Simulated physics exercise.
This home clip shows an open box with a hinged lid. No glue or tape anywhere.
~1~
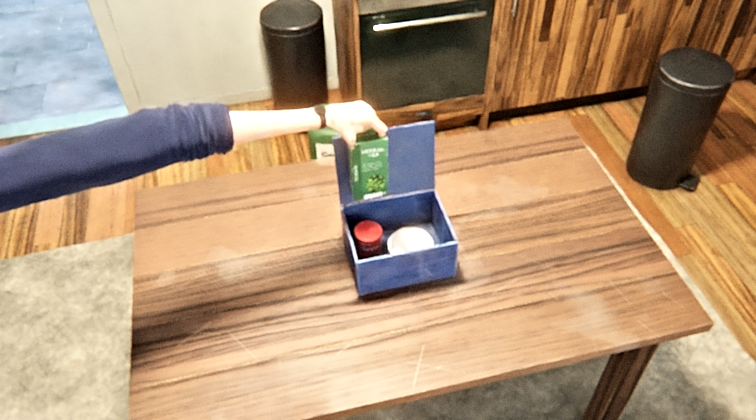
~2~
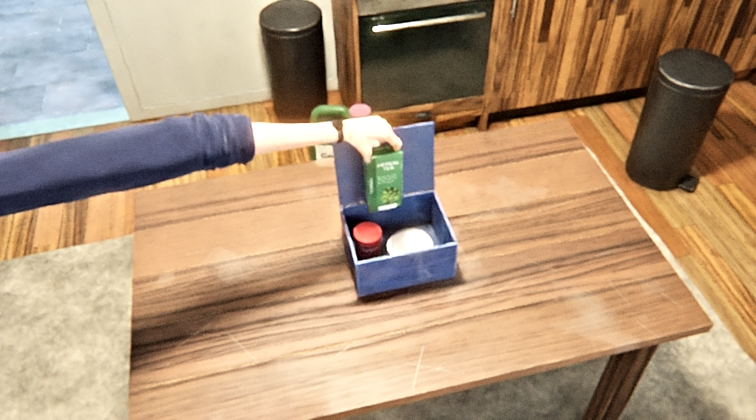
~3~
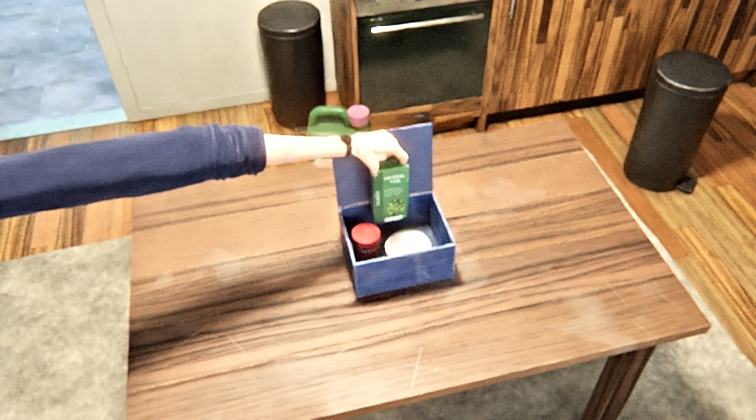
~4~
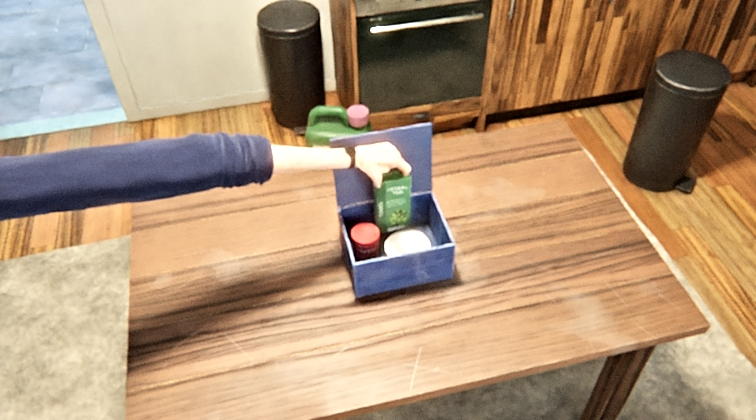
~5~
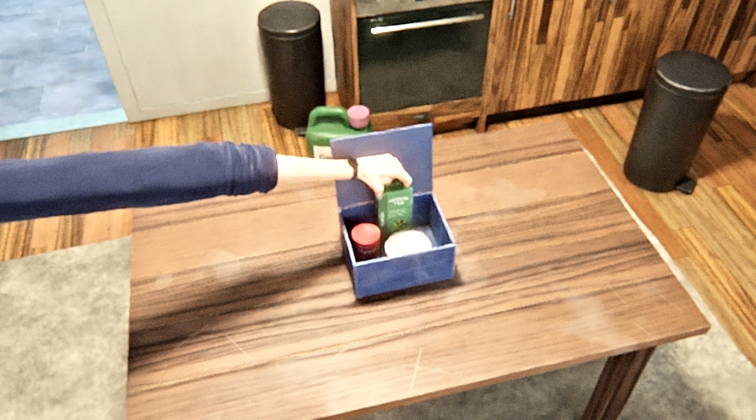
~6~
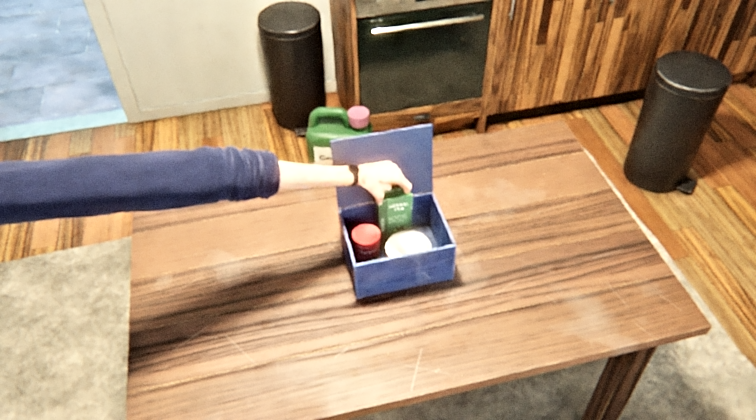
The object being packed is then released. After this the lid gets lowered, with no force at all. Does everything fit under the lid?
I'd say the lid ends up open there.
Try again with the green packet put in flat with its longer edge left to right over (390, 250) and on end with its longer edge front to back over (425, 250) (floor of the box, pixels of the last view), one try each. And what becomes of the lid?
Packed the first way the lid lowers fully; packed the second way it is left gaping.
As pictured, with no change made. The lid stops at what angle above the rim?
Near 30°.
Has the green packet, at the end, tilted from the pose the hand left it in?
It ends up tilted.
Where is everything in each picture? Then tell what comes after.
In the first frame, still above its spot; green packet (368, 166).
In the second frame, still above its spot; green packet (383, 178).
In the third frame, still above its spot; green packet (389, 191).
In the fourth frame, still above its spot; green packet (392, 202).
In the fifth frame, still above its spot; green packet (394, 212).
In the sixth frame, put in, still held; green packet (394, 218).
Then, 1.20 s after the last picture, lid starting down.
Then, 1.60 s after the last picture, lid 61° above the rim; green packet tipped 6° from how it was near (395, 220).
Then, 1.90 s after the last picture, lid 42° above the rim; green packet tipped 20° from how it was near (396, 223).
At rest, lid 31° above the rim; left askew, green packet; the other 2 in place. Seen from the same camera at the end, green packet near (396, 226).
